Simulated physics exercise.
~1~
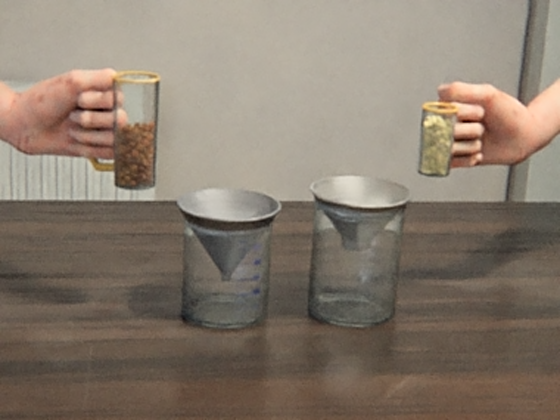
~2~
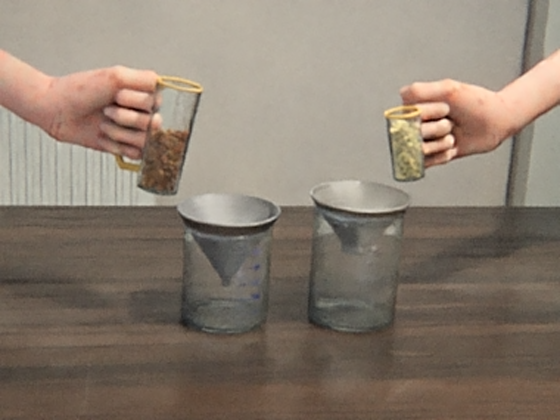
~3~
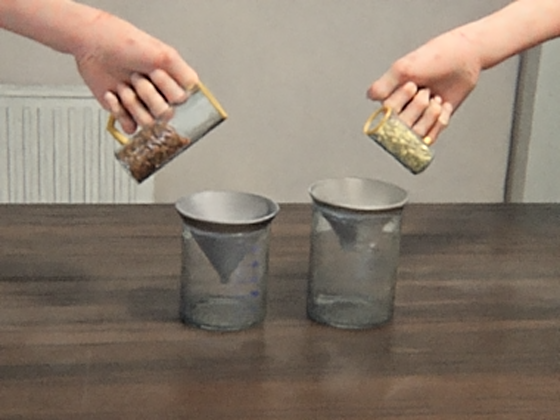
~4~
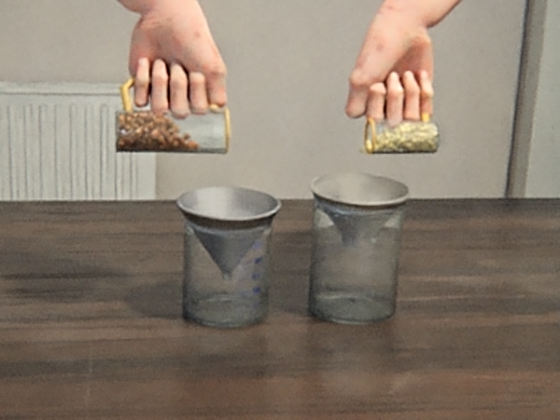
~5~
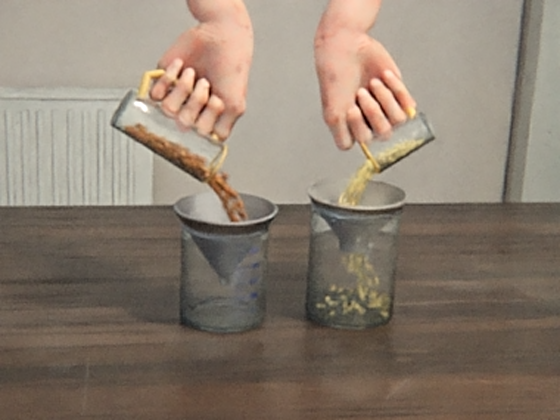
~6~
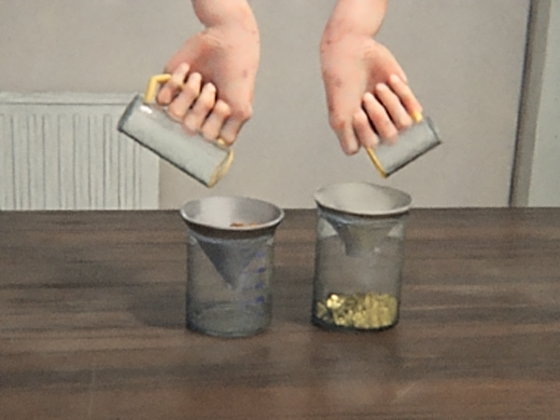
At a dark wooden table, two hands tipped small clear cups over funnels set in jars, pouring reddish-brown bits on the left and pale yellow ones on the right; the brown bits stayed stuck in their funnel, while the yellow ones dropped into their jar.
